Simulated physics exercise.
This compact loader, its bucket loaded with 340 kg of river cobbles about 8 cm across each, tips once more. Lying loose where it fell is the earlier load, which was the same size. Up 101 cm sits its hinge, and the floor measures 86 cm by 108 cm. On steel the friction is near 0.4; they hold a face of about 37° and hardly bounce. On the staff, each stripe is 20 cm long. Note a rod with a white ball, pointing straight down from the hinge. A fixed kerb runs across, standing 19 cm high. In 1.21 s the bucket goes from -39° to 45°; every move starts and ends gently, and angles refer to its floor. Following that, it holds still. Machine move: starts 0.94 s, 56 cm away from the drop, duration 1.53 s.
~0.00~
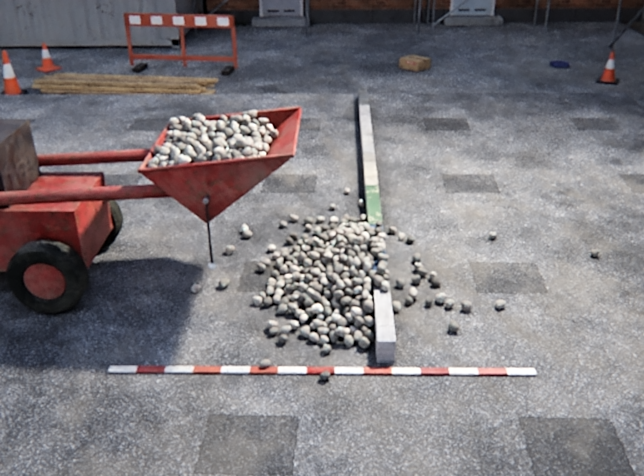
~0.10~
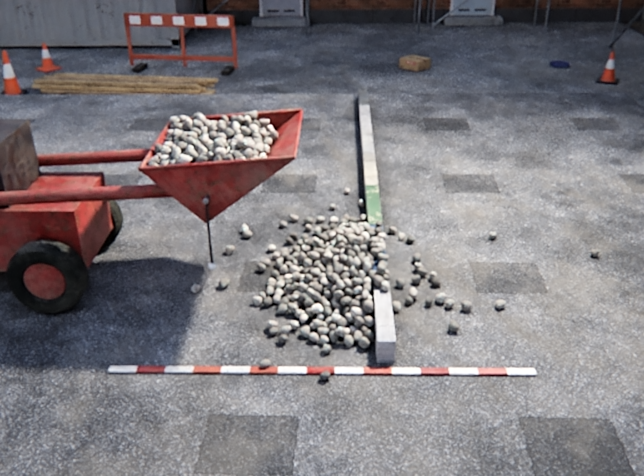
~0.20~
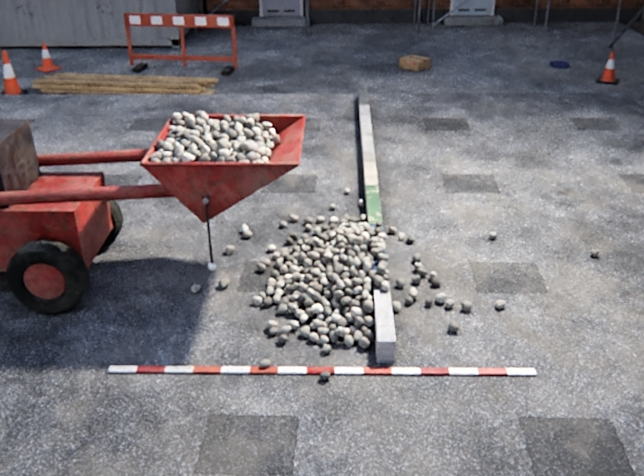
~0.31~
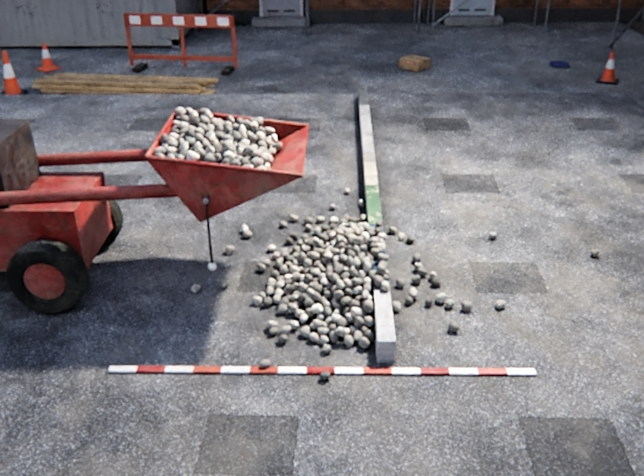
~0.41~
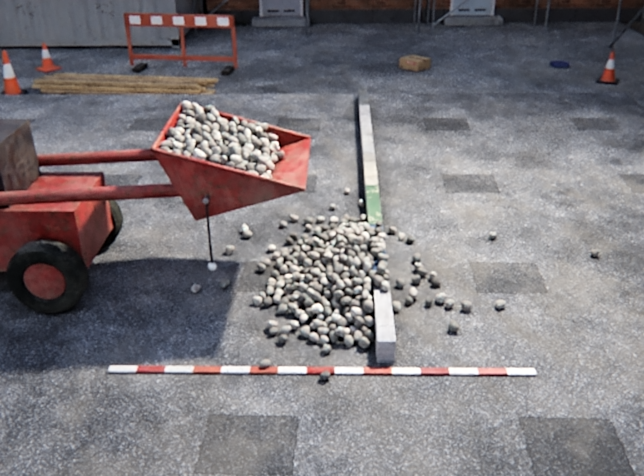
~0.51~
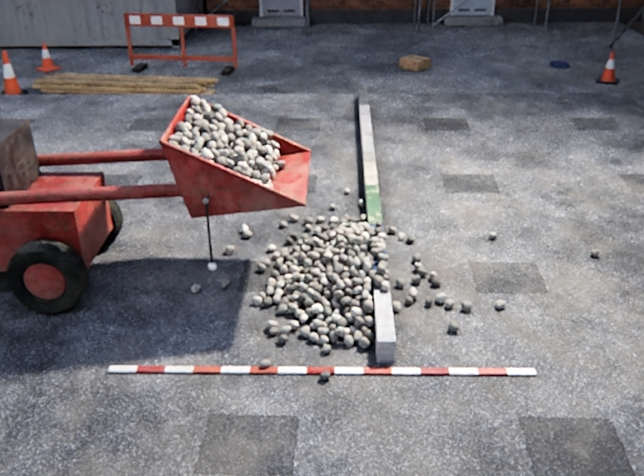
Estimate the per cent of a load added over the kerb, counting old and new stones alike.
Roughly 0 per cent of a load is added.
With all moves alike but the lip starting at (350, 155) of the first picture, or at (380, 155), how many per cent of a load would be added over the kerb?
Around 10 and 40 percent respectively.
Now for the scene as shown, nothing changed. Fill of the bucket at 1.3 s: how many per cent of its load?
Close to 30 in a hundred.
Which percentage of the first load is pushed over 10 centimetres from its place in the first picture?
Some 5 percent, give or take.
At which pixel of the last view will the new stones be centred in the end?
The middle lies near (287, 265) in the last picture.
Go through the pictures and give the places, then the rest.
In the first picture, the bucket is at -39°, its lip at (293, 155); the top of the load is at (238, 124). The earlier load is highest near (362, 255), 30 cm above ground level, 96 % on this side of the kerb, 4 % over the kerb.
The second picture shows lip at (295, 158), floor tilted -37°, highest stones at (226, 124); the stones move at 0.1 m/s on average.
The third picture shows lip at (298, 165), floor tilted -33°, highest stones at (196, 120); the stones move at 0.2 m/s on average.
In the fourth picture, the bucket is at -26°, its lip at (302, 176); the top of the load is at (192, 117); the stones move at 0.3 m/s on average.
In the fifth picture, the bucket is at -17°, its lip at (305, 190); the top of the load is at (189, 114); the stones move at 0.4 m/s on average.
In the sixth picture, the bucket is at -7°, its lip at (305, 205); the top of the load is at (194, 110); the stones move at 0.5 m/s on average.
After 0.9 s the floor is at 32°; in per cent of one load, 97 in the bucket, 99 on this side of the kerb, 4 over the kerb; the foremost stones are at (481, 287).
After 1.3 s the floor is at 45°; in per cent of one load, 32 in the bucket, 164 on this side of the kerb, 4 over the kerb; the foremost stones are at (481, 287).
After 2.9 s the floor is at 45°; in per cent of one load, 0 in the bucket, 196 on this side of the kerb, 4 over the kerb; the foremost stones are at (481, 287).
After 5.4 s the floor is at 45°; in per cent of one load, 0 in the bucket, 196 on this side of the kerb, 4 over the kerb; the foremost stones are at (481, 287). Net gain over the kerb, 0.
